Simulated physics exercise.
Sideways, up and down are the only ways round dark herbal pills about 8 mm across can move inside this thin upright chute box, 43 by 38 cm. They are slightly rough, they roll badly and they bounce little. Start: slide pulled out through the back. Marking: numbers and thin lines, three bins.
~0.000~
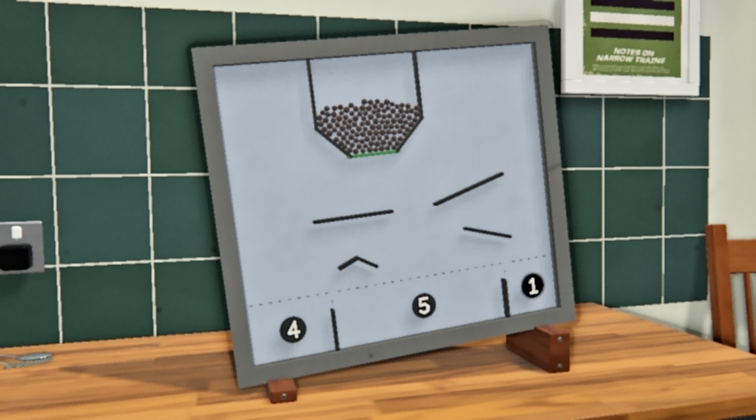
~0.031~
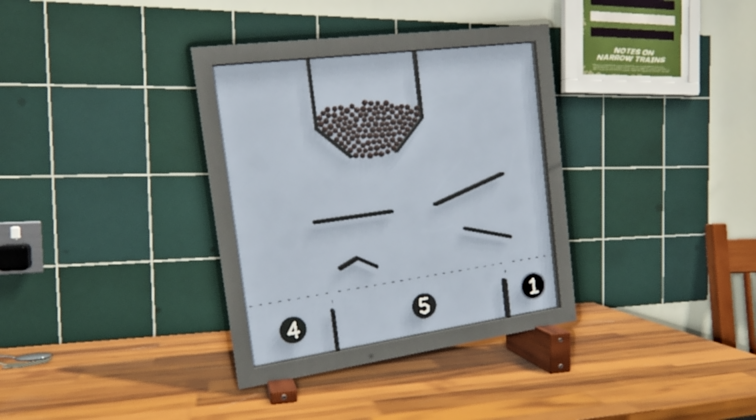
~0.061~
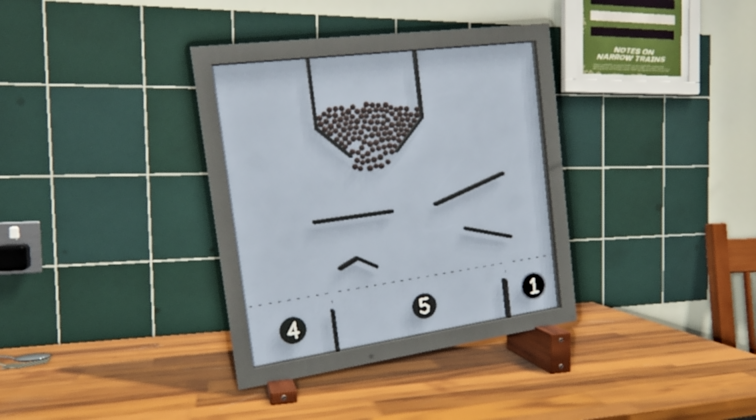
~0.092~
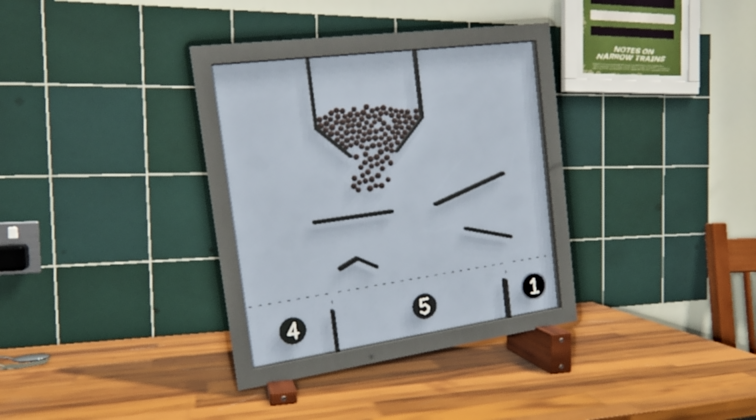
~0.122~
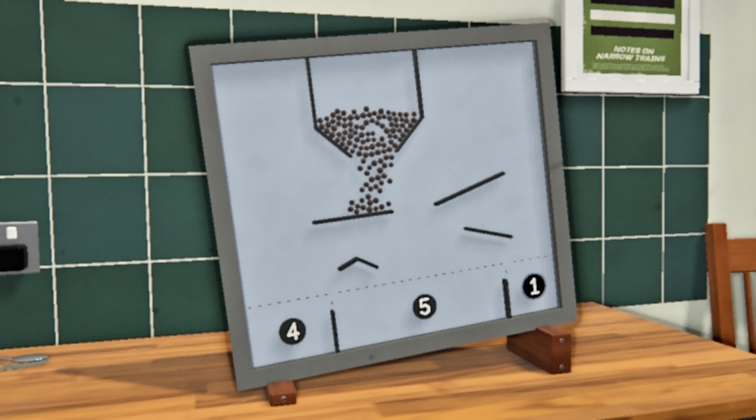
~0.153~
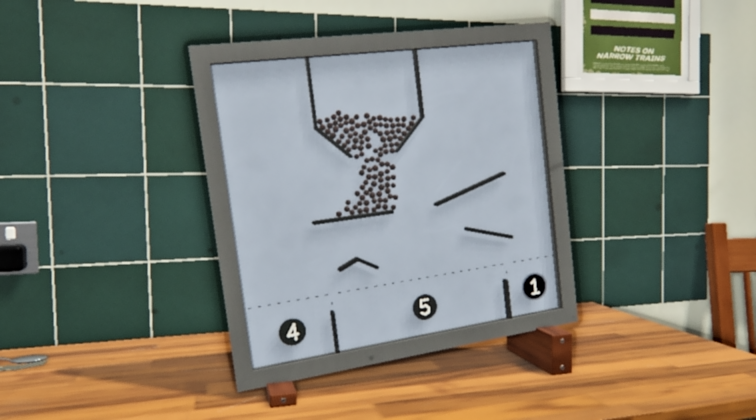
A framed upright panel stood on a wooden table while the green strip under a heap of small dark balls disappeared, and the balls poured through the gap and piled onto a sloping bar below.
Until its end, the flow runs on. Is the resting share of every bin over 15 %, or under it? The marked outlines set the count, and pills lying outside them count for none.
At rest - no. 1: Under; 4: Over; 5: Over.
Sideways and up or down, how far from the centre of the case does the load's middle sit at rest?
Offset approx. 2 cm left, 14 cm below.
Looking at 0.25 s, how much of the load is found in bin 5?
I'd guess near 0 in a hundred.
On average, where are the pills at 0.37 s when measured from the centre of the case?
The middle sits around 3 cm left and 4 cm below.
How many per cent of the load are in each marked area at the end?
Result: Bin 1 = 0, bin 4 = 25, bin 5 = 50.
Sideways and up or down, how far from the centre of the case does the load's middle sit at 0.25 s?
4 cm left, 2 cm above.
After 0.25 s, the pills' middle is 4 cm left of and 2 cm above the centre; nothing in the marked areas.
After 0.37 s, the pills' middle is 3 cm left of and 4 cm below the centre; no. 5, 20 %.
After 0.60 s, the pills' middle is 2 cm left of and 12 cm below the centre; no. 4, 15 %, no. 5, 45 %.
At rest by 1.6 s, no. 1, 0 %, no. 4, 25 %, no. 5, 50 %, elsewhere 25 %.
